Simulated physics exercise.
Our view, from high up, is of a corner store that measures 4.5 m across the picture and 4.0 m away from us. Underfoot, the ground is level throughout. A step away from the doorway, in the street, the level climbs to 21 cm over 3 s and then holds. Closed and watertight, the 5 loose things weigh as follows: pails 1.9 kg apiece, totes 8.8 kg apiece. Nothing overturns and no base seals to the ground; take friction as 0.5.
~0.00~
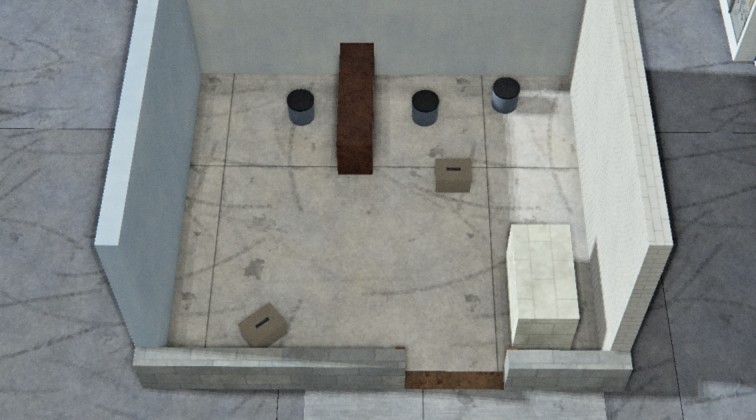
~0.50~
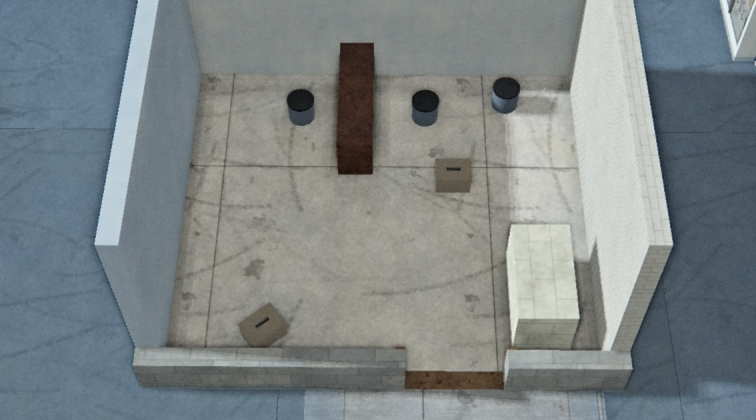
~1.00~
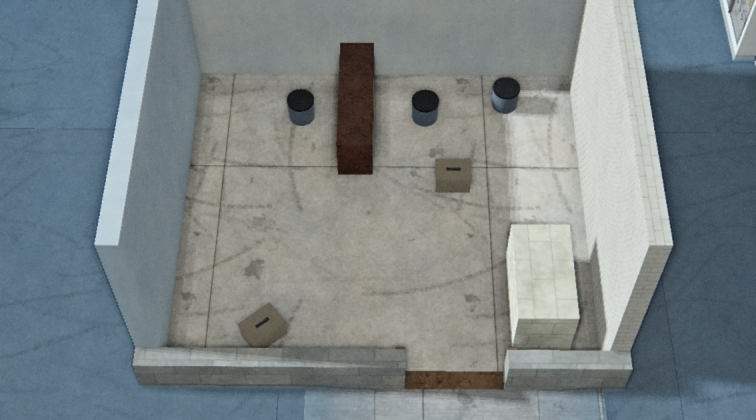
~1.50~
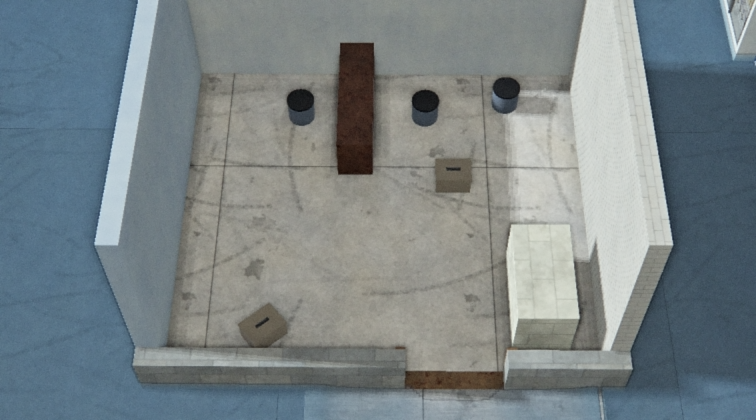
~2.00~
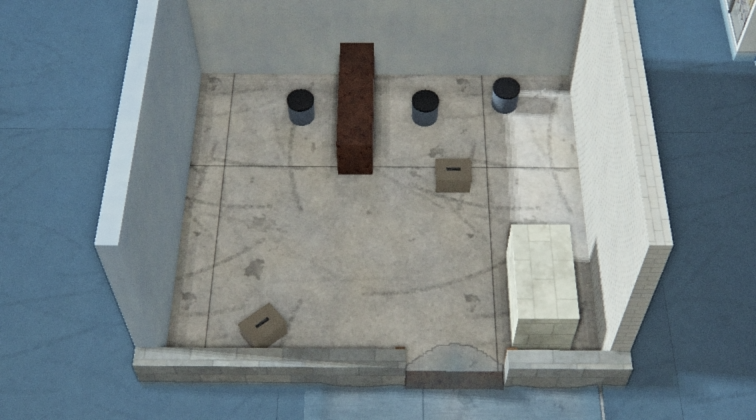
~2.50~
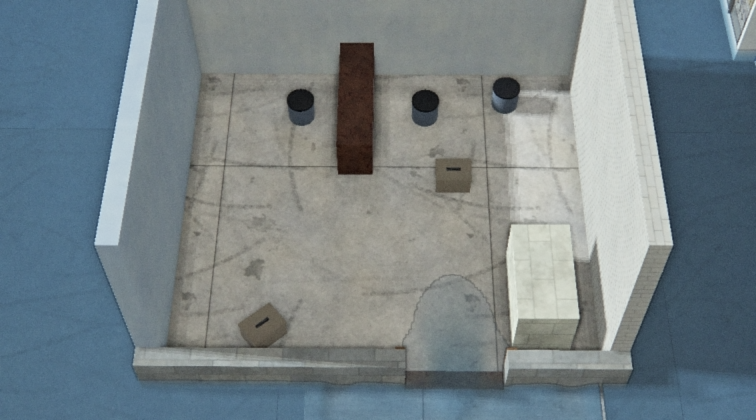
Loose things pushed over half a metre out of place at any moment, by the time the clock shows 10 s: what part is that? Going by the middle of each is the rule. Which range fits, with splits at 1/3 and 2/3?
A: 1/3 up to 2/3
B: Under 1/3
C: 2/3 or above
(A) 1/3 up to 2/3.
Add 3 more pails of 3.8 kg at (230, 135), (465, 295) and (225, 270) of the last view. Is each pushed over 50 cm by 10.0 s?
In the same order as the question: Not as far, farther, not as far.
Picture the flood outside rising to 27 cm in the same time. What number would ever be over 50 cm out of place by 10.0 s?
The count would be 4.
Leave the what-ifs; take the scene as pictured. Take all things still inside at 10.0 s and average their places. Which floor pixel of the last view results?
I'd put it close to (439, 204) in the last view.
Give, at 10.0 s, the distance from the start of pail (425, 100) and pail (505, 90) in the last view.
The first is 150 cm from its start, the second 200 cm.
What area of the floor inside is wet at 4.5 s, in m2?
My estimate is roughly 8.5 m2.
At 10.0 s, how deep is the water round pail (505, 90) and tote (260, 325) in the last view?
Some 13 cm at the first, some 1 cm at the second.
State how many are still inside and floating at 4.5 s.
It comes to 0 of them.
After 3.5 s 0 of 5 are over 50 cm from their spots; 0 afloat.
After 4.5 s 0 of 5 are over 50 cm from their spots; 0 afloat.
After 7.0 s 3 of 5 are over 50 cm from their spots; 3 afloat.
After 10.0 s 3 of 5 are over 50 cm from their spots, and 3 have been at some point; 3 afloat.
